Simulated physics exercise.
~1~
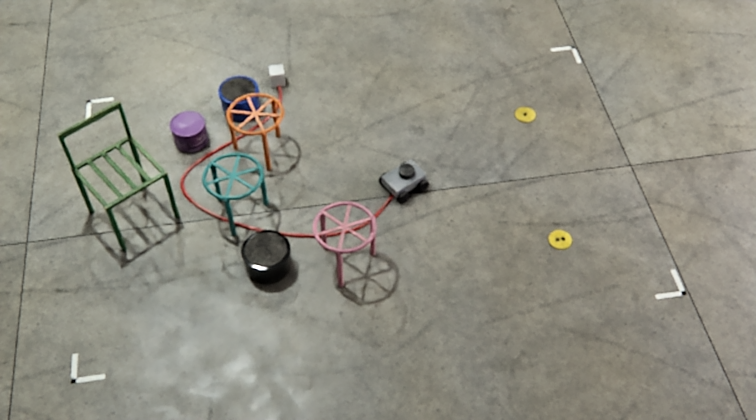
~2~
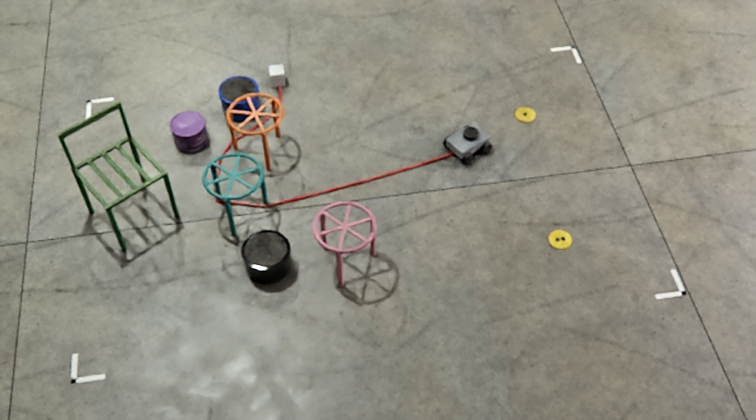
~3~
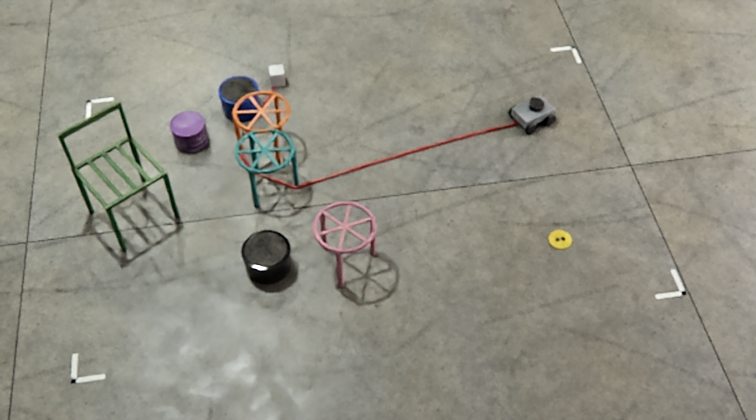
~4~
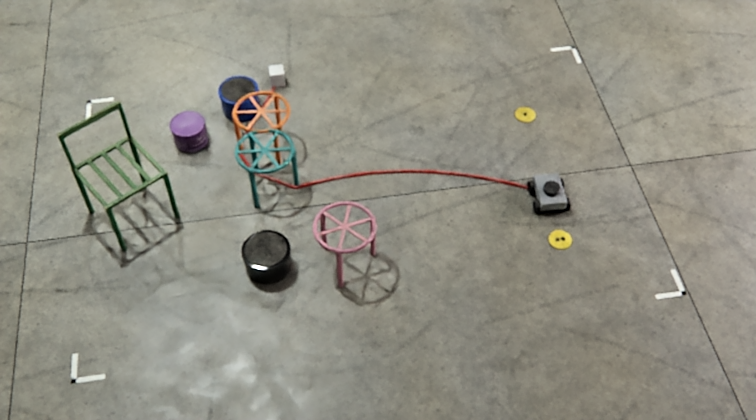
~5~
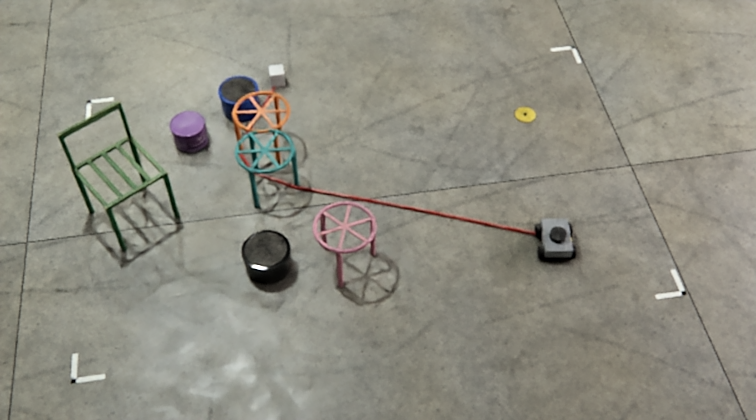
A small grey cart pulled a red cord taut across the concrete floor, dragging the teal stool up against the orange one as it drove to the upper yellow mark, then turned down and stopped over the lower mark with the cord still stretched behind.
